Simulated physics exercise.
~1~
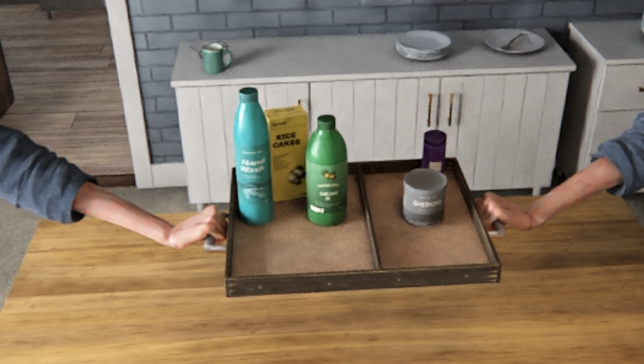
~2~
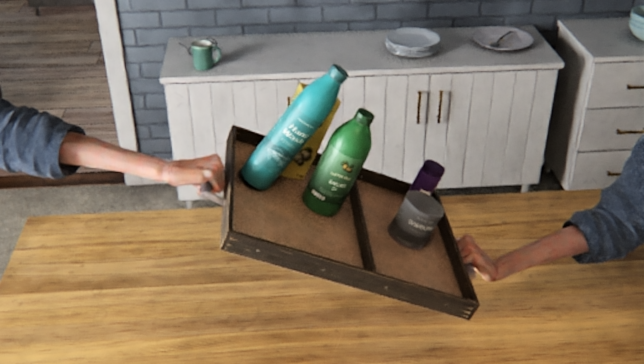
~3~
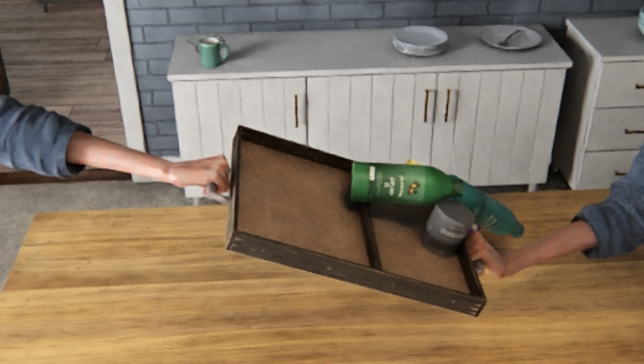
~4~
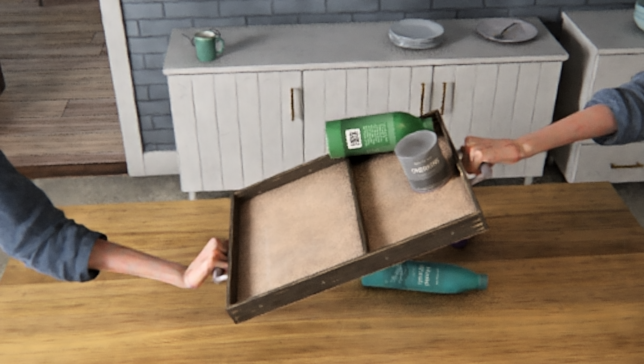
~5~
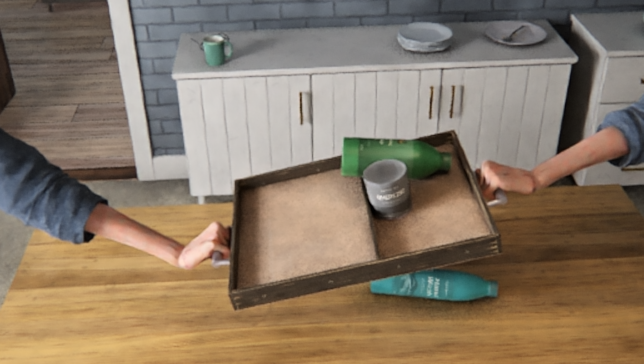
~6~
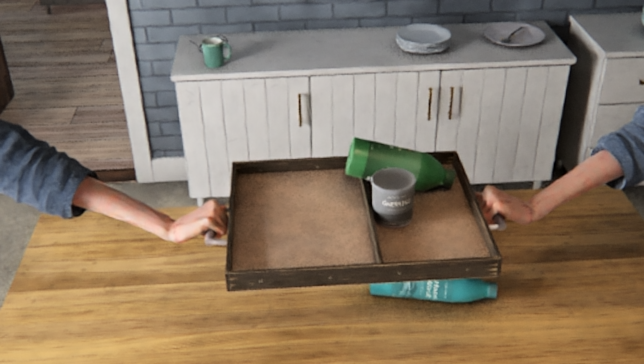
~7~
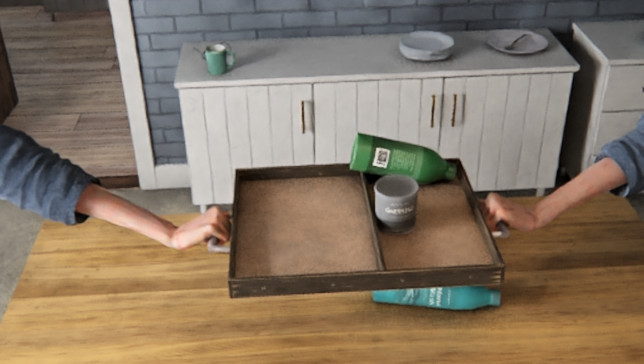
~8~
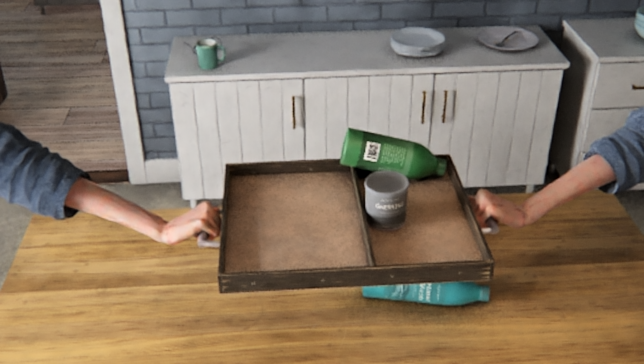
In a kitchen, two hands tilt a tray both ways, then level it with three items fallen off.
